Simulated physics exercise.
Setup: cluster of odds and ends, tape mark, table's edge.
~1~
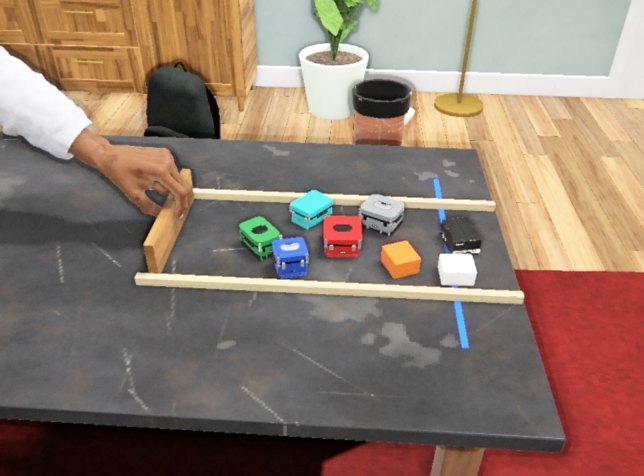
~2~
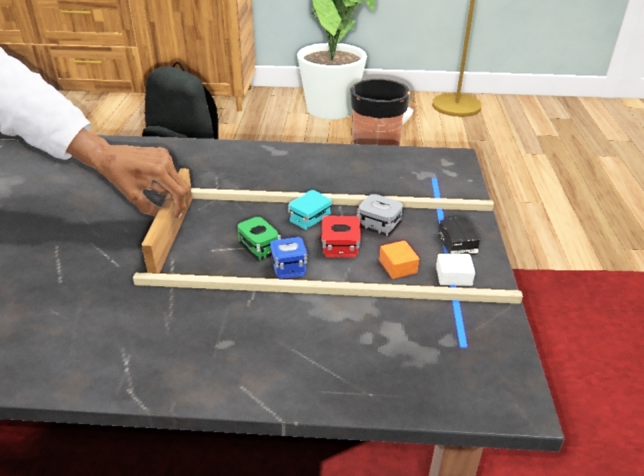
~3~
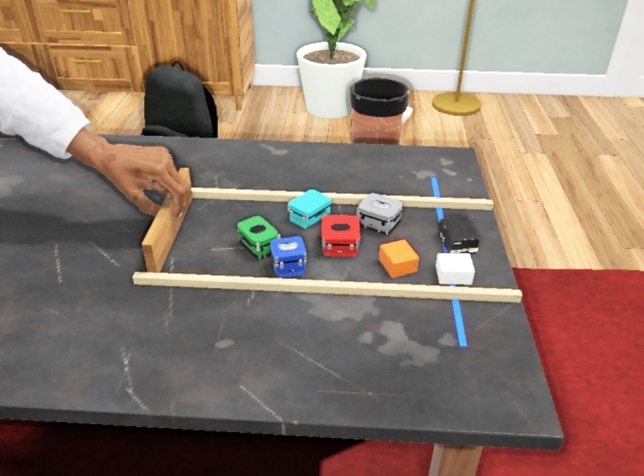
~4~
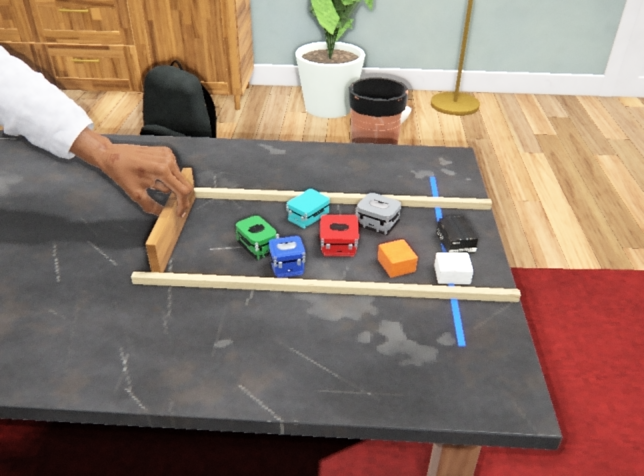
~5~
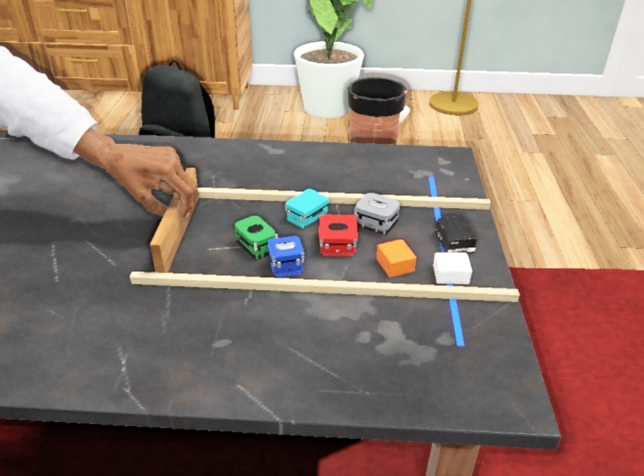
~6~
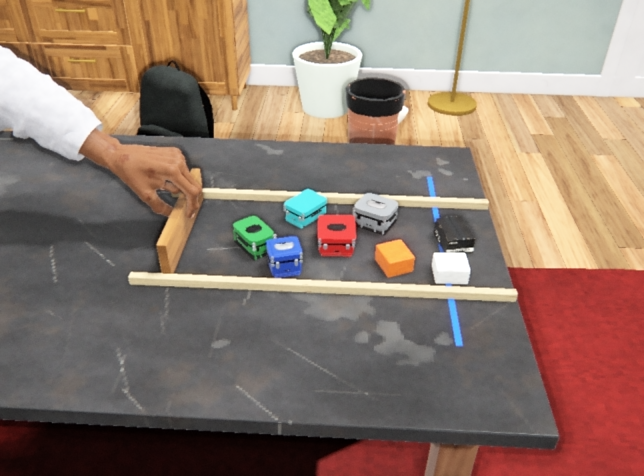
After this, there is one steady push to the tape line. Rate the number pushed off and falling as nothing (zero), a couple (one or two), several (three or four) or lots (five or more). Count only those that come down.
It is a couple.
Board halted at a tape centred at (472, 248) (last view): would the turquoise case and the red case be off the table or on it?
The turquoise case keeps its place and the red case slips off.
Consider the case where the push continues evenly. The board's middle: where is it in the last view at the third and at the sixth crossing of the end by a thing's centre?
At (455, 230) for the third, at (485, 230) for the sixth.
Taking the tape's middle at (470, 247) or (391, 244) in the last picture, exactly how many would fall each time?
Result, try by try: 5, 0.
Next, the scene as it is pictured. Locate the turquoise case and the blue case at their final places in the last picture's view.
Roughly (451, 211), and the other roughly (464, 268).
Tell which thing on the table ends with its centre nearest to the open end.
The one is the grey case.
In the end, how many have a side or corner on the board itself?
3 touch it.
Early on, none off yet; black box at rest near (454, 235); white block at rest near (450, 268); orange block at rest near (394, 258).
A while later, none off yet; black box at rest near (454, 235); white block at rest near (450, 268); orange block moving near (400, 262).
Further along, none off yet; black box travelled about its own width near (481, 238); white block travelled about its own width near (484, 270); orange block travelled well along near (452, 266).
Finally, the number that fall off is one or two; lost, white block and black box.
